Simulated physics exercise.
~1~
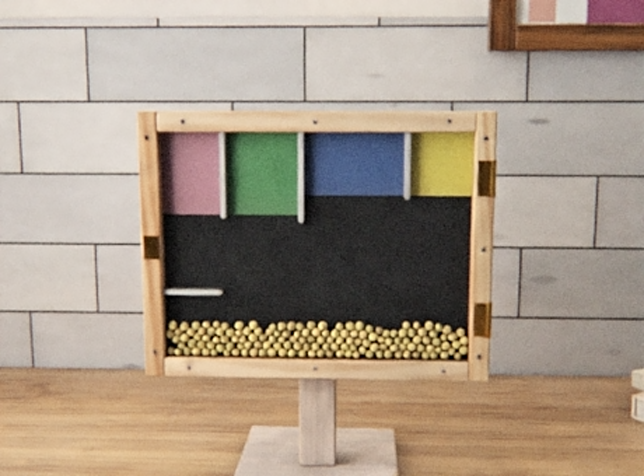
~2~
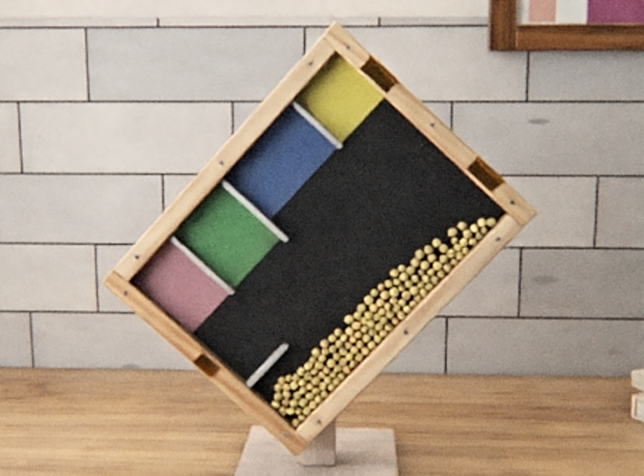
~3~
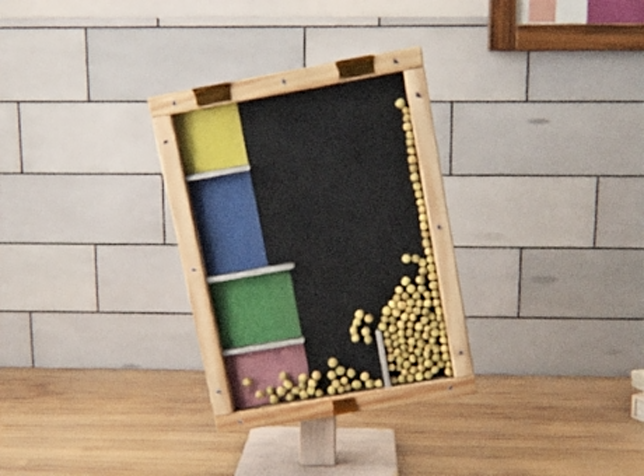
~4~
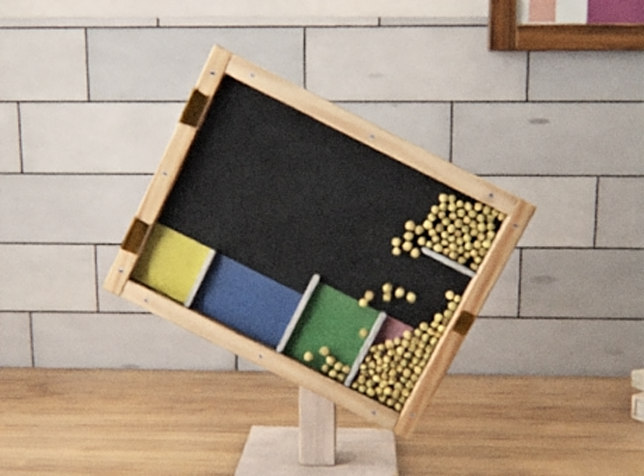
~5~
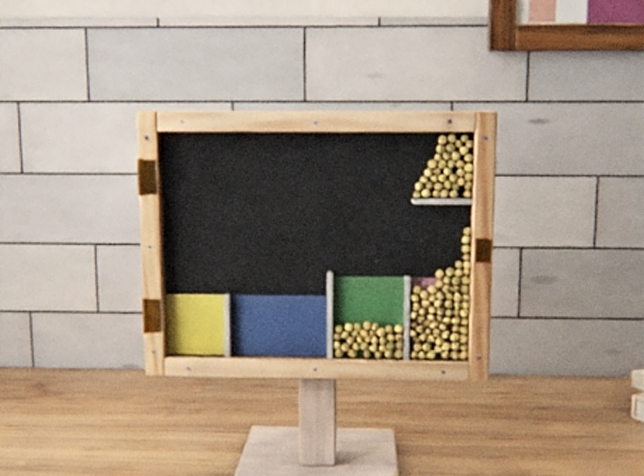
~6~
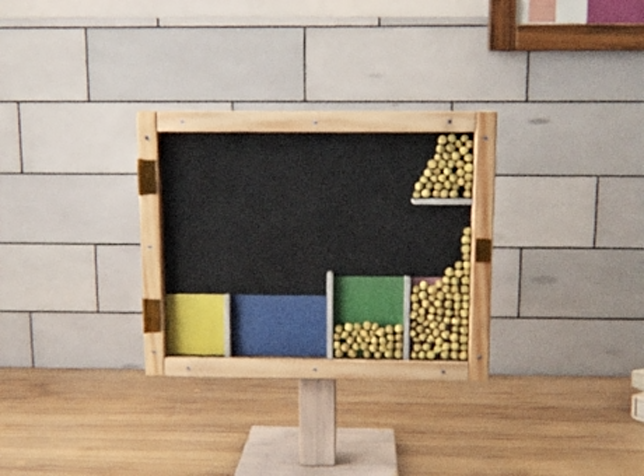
In this clip, a wooden-framed case of yellowish beans turns half a turn clockwise on its stand, spilling them along its side and into the pockets. It ends upside down and still, with beans heaped in pink, some in green and on a corner ledge, and yellow and blue empty.
